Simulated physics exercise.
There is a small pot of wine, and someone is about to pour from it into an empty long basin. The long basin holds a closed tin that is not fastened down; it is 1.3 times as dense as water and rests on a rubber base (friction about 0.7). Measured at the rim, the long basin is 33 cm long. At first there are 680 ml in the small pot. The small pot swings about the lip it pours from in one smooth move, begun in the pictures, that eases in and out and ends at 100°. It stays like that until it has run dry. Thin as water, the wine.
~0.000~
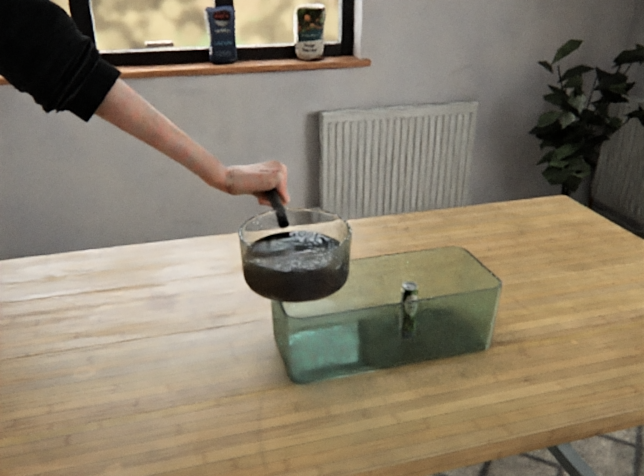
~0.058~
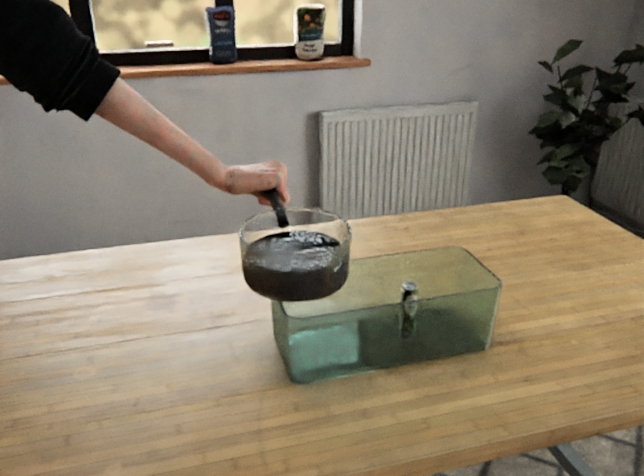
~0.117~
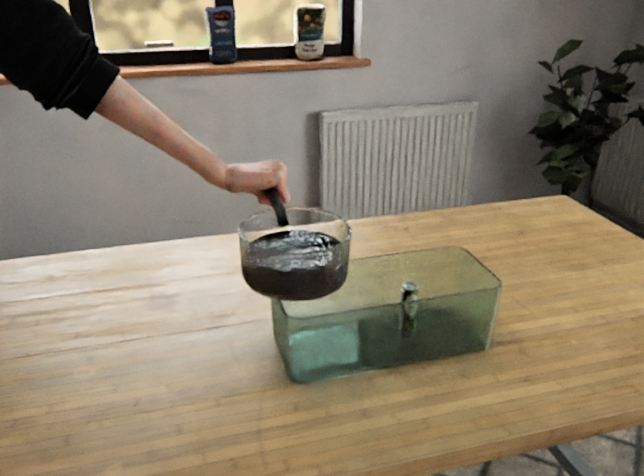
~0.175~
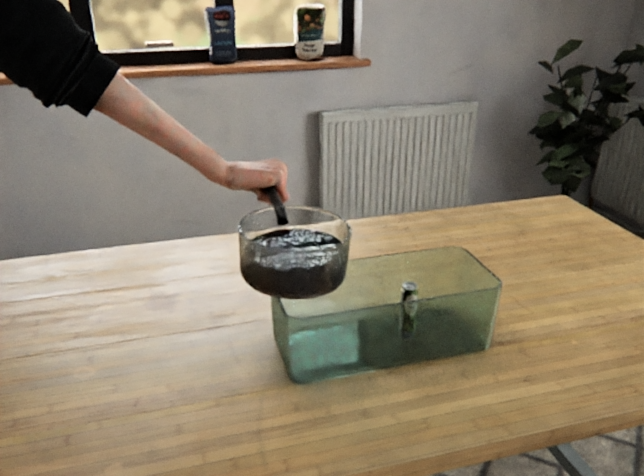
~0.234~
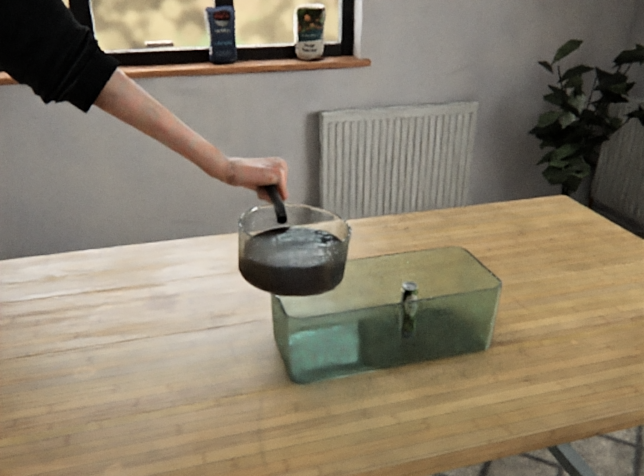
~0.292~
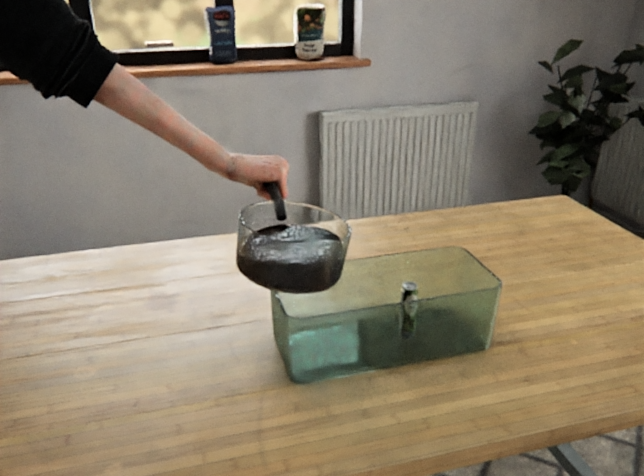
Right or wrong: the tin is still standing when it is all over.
Wrong, it has gone over.
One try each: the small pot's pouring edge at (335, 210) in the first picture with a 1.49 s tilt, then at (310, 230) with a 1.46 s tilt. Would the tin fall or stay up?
The tin overturns the first time and stays vertical the second time.
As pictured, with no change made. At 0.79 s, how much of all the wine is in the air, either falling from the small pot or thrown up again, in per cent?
Some 20 % is the figure.
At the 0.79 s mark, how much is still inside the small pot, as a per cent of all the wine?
Near 78 in a hundred.
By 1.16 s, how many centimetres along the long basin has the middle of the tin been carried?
Roughly 0 cm.
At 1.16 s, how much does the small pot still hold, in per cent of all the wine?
Close to 20 percent of the total.
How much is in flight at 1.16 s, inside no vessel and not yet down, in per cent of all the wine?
Airborne share: Near 18 %.
After 0.79 s the tilt is 57° and 79 per cent is still to pour; the tin stands where it began.
After 1.16 s the tilt is 90° and 20 per cent is still to pour; the tin stands where it began.
After 1.54 s the tilt is 100° and 1 per cent is still to pour; the tin lies on its side.
After 1.96 s the tilt is 100° and 0 per cent is still to pour; the tin lies on its side.
In the end the tin lies on its side.
